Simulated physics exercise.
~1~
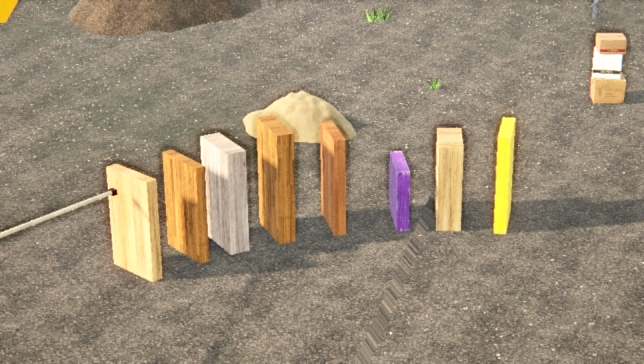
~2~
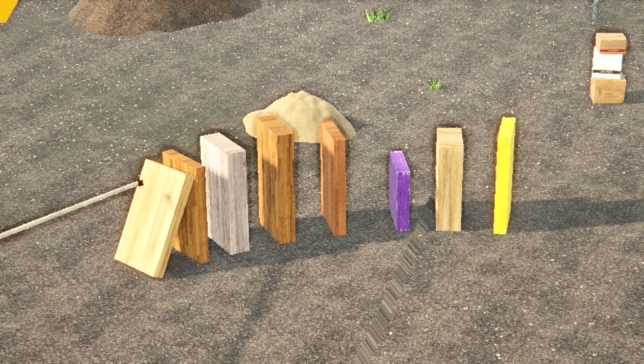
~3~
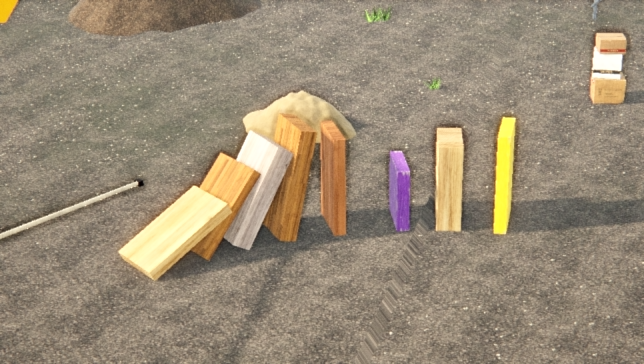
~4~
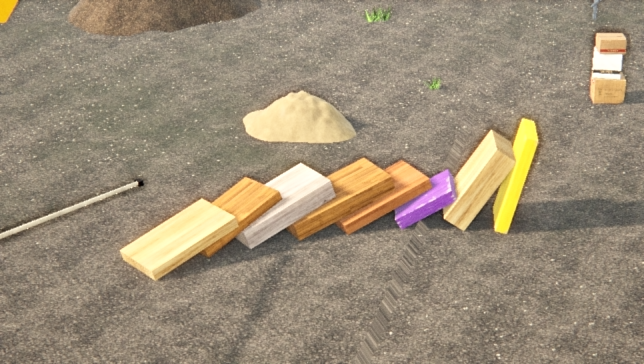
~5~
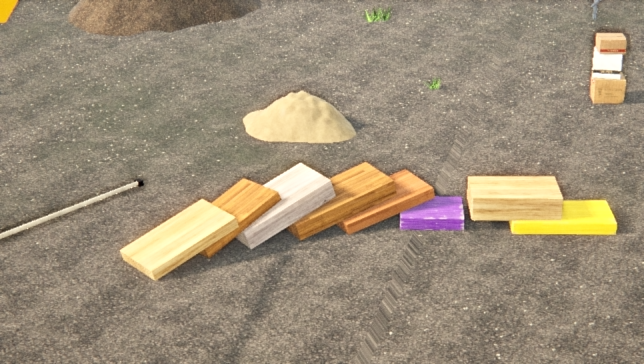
At first, eight thick boards of different sizes stand on end in a gently curving row on gritty ground, with a pole touching the pale board at the left end. The pole pushes that board, and it tips to the right against its neighbour. The next boards lean over in turn while the pole stays still and those farther right remain upright. The toppling then passes through the short purple board to the tan one, which leans against the tilting yellow board. Finally, all eight are down, the purple and yellow boards lying flat and others resting overlapped.
